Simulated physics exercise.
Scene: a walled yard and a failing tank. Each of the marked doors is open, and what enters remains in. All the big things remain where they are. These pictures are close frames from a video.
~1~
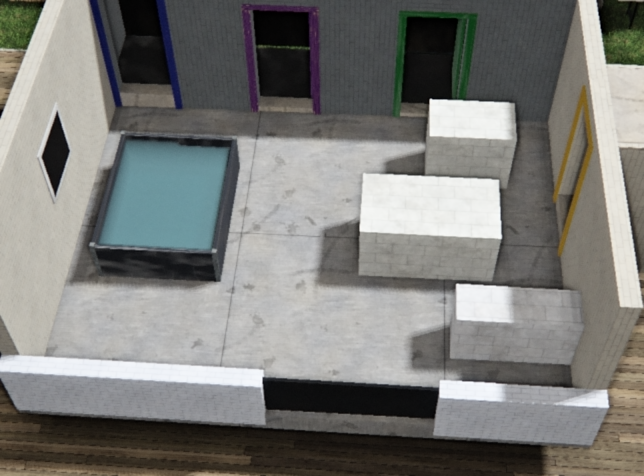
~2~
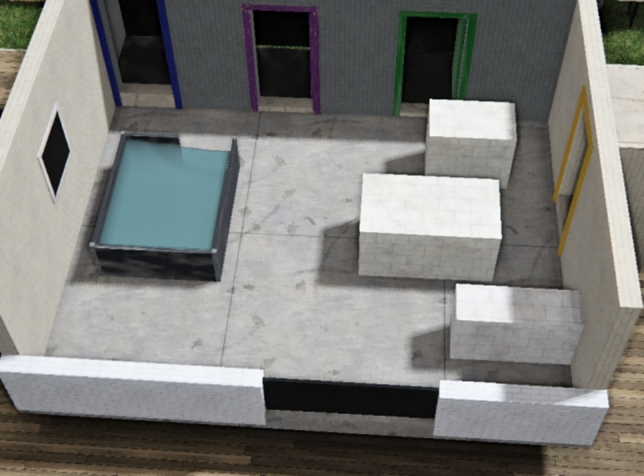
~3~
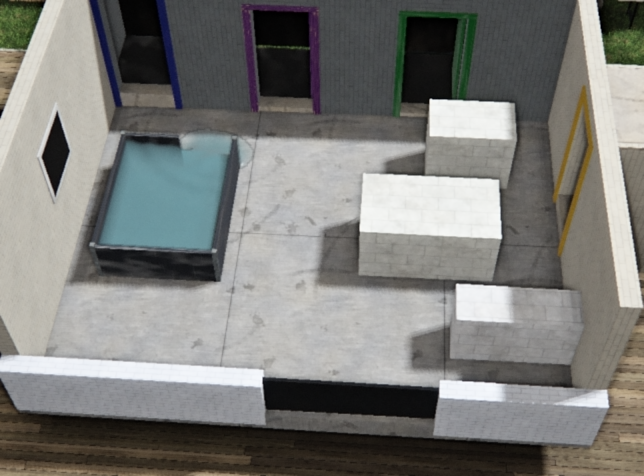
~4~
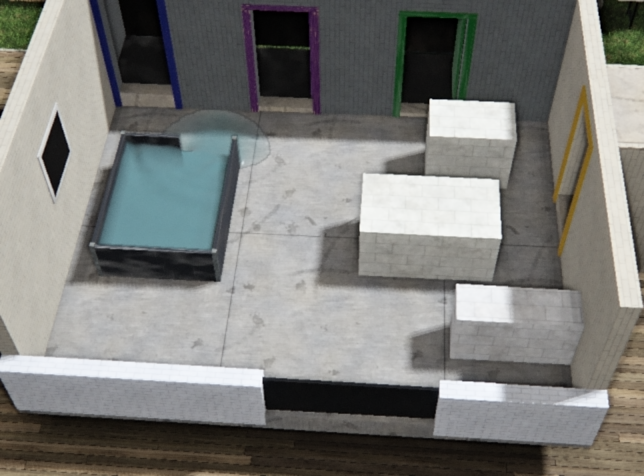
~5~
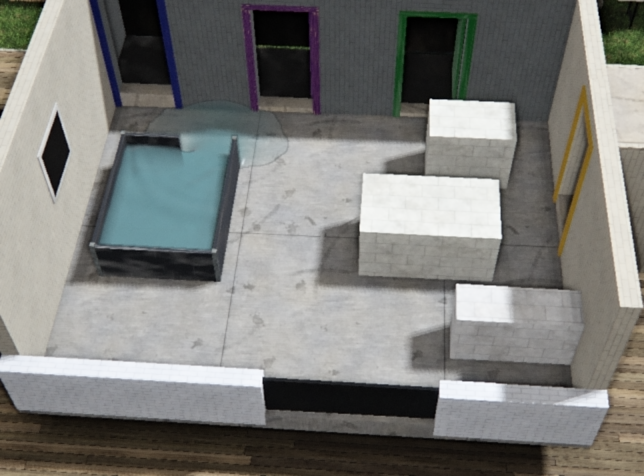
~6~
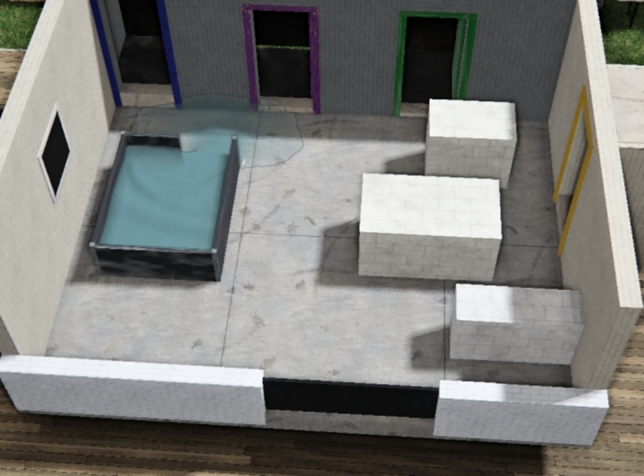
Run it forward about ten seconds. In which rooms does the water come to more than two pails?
Behind the purple door, more than two pails; behind the blue door, two pails or fewer; behind the green door, two pails or fewer; behind the yellow door, two pails or fewer.
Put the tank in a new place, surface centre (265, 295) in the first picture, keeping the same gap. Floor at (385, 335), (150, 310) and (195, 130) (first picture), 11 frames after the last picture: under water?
The first spot ends up left untouched, the second left untouched and the third sodden.
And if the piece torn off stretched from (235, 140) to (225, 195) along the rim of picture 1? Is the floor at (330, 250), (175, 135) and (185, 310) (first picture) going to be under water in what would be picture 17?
Taking the spots in turn: Swamped, untouched and untouched.
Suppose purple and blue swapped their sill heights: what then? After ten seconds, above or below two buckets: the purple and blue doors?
My take is that the purple door remains within bounds and the blue door overshoots the limit.
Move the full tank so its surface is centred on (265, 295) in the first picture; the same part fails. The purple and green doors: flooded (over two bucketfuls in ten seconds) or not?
Purple exceeds it, green exceeds it.
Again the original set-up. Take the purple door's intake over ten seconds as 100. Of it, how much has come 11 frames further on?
Share by then: 45 in a hundred.
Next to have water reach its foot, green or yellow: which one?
Answer: The green one.
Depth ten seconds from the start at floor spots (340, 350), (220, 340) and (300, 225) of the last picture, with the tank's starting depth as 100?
In the order asked, some 10, 8 and 6 in a hundred.
A moment on, water covers 10 % of the floor; the purple door under two buckets in, the blue door wet at the sill, nothing in, the green door not reached, the yellow door not reached.
Next, water covers 20 % of the floor; the purple door over two buckets in, the blue door wet at the sill, nothing in, the green door wet at the sill, nothing in, the yellow door not reached.
Then, water covers 35 % of the floor; the purple door far over two buckets in, the blue door wet at the sill, nothing in, the green door wet at the sill, nothing in, the yellow door not reached.
Later, water covers 65 % of the floor; the purple door far over two buckets in, the blue door wet at the sill, nothing in, the green door wet at the sill, nothing in, the yellow door wet at the sill, nothing in.
In the end, water covers 95 % of the floor; the purple door far over two buckets in, the blue door wet at the sill, nothing in, the green door under two buckets in, the yellow door wet at the sill, nothing in.
